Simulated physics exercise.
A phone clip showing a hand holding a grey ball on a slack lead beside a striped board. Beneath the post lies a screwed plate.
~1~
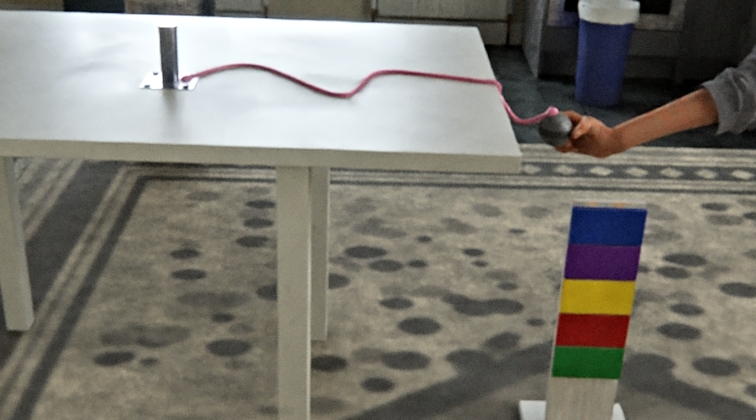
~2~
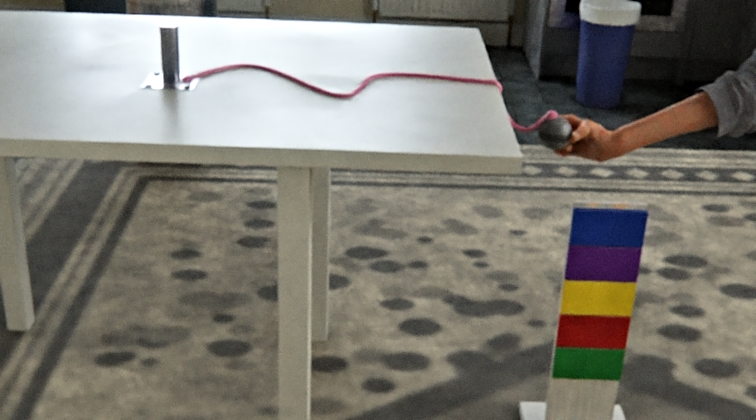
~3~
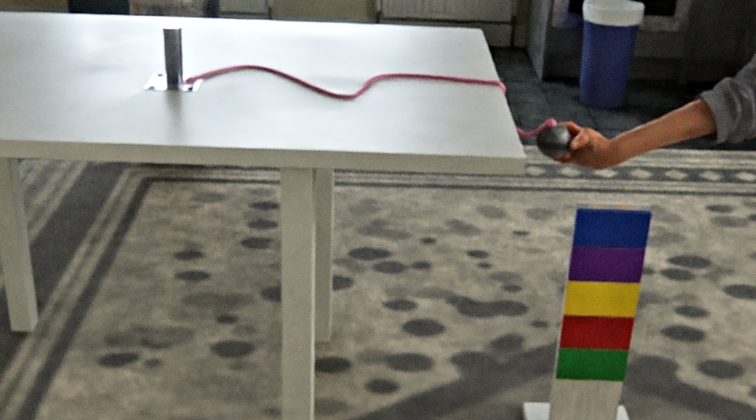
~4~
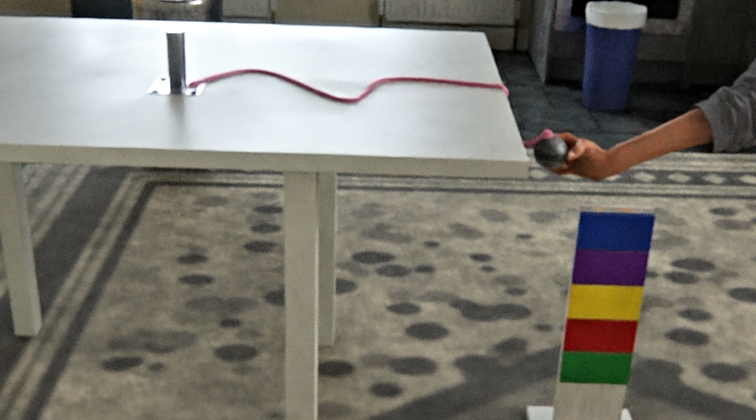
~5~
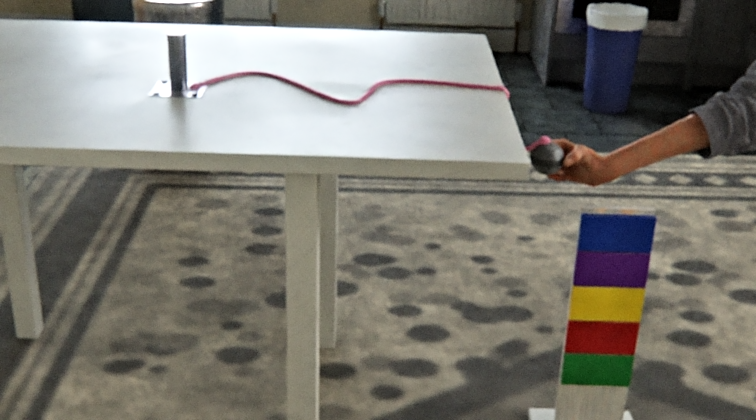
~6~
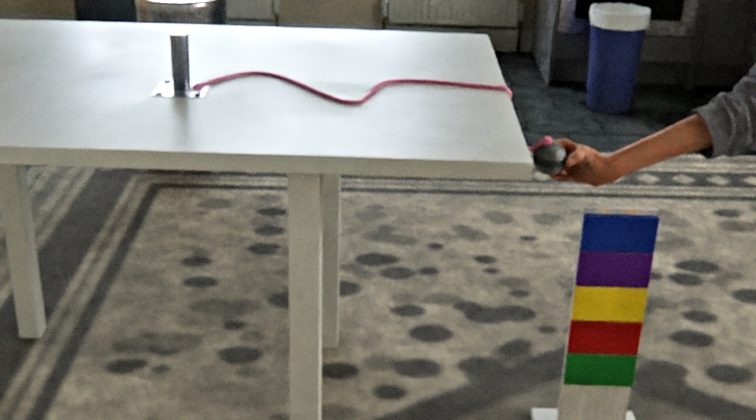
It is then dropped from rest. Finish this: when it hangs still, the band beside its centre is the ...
When it hangs still, the band beside its centre is the yellow one.
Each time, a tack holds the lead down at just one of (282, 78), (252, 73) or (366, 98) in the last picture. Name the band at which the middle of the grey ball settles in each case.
Result per try, in sequence: Purple / purple / blue.
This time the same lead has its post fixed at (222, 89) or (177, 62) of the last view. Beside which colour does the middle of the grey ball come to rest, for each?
In turn, red and then purple.
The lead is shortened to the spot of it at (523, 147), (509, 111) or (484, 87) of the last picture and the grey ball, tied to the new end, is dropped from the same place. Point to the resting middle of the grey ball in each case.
The three cuts give roughly (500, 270), (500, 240) and (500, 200) respectively.
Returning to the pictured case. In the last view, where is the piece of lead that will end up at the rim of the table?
At (400, 81), roughly.
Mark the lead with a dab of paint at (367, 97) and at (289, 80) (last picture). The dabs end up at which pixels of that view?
In that view they reach (443, 92) and (323, 90).
Soon after, ball near (474, 297); level with yellow.
Then, ball near (511, 293); level with yellow.
At rest, ball near (496, 295); level with yellow. At yellow.
